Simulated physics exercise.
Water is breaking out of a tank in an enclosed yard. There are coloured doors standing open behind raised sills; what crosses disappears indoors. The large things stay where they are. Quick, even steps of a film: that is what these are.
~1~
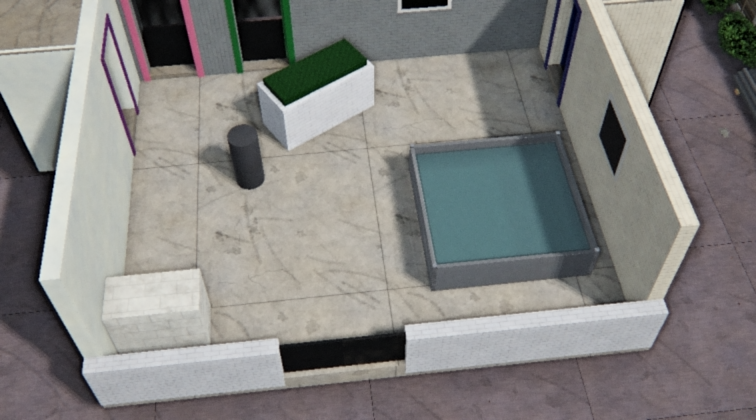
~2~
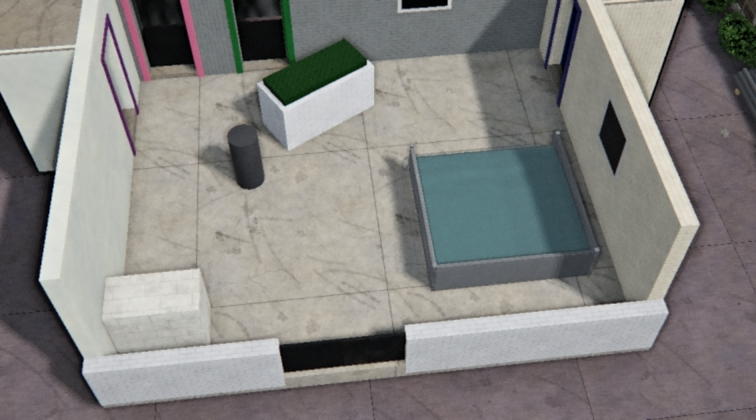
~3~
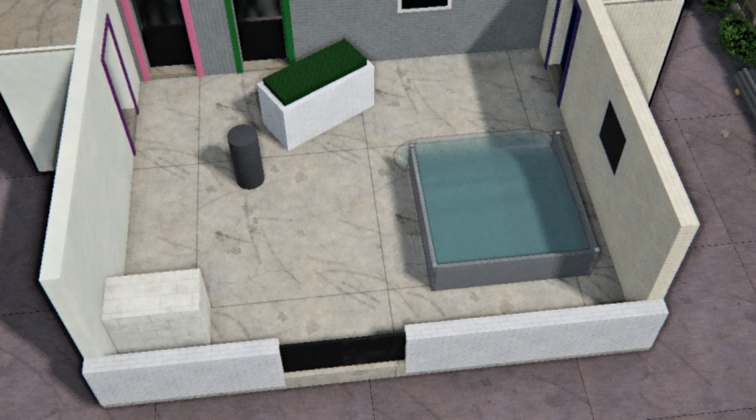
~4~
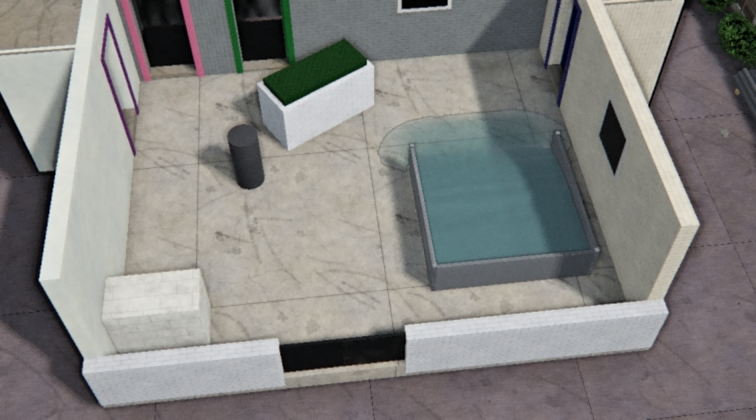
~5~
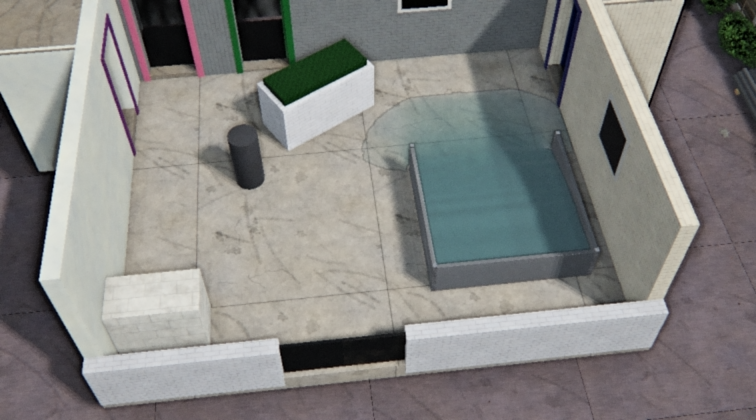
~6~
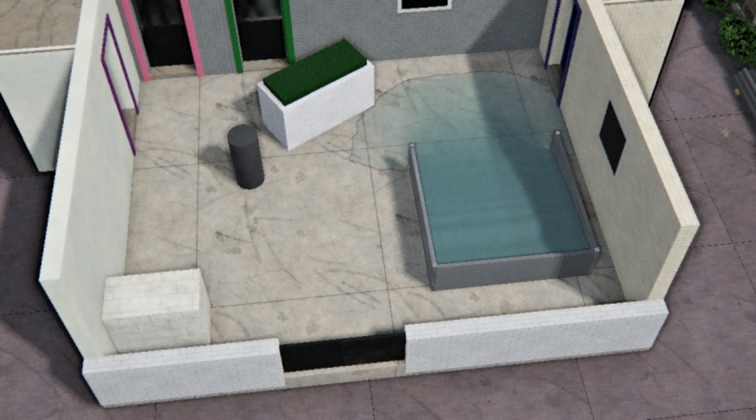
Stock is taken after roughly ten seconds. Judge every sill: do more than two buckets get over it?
Verdict: Pink door - two or fewer get over; blue door - more than two get over; purple door - two or fewer get over; green door - two or fewer get over.
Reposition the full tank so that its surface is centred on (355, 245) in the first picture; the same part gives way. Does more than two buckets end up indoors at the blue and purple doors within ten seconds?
The blue door overshoots the limit, while the purple door falls short.
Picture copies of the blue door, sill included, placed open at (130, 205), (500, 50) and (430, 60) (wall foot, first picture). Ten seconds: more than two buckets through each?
Each in turn, the new doors: Remains within bounds, breaks the limit, breaks the limit.
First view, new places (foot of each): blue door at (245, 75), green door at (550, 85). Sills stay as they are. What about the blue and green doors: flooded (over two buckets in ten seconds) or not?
Looking at it, the blue door fails to reach the limit, and the green door tops the limit.
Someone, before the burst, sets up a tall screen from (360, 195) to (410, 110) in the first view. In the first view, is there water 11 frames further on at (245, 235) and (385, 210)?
Result, in order: Bone-dry / swamped.
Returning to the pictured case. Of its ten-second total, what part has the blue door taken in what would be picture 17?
Estimate: Some 0 per cent.
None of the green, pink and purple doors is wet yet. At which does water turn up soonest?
The green-painted one comes first.
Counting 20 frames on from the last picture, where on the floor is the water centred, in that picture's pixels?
The spot I would choose is (444, 125).
A moment on, water covers 25 % of the floor; the pink door not reached, the blue door wet at the sill, nothing in, the purple door not reached, the green door not reached.
Next, water covers 30 % of the floor; the pink door not reached, the blue door wet at the sill, nothing in, the purple door not reached, the green door wet at the sill, nothing in.
Then, water covers 45 % of the floor; the pink door wet at the sill, nothing in, the blue door over two buckets in, the purple door not reached, the green door wet at the sill, nothing in.
Later, water covers 80 % of the floor; the pink door under two buckets in, the blue door far over two buckets in, the purple door wet at the sill, nothing in, the green door wet at the sill, nothing in.
In the end, water covers 95 % of the floor; the pink door under two buckets in, the blue door far over two buckets in, the purple door wet at the sill, nothing in, the green door wet at the sill, nothing in.
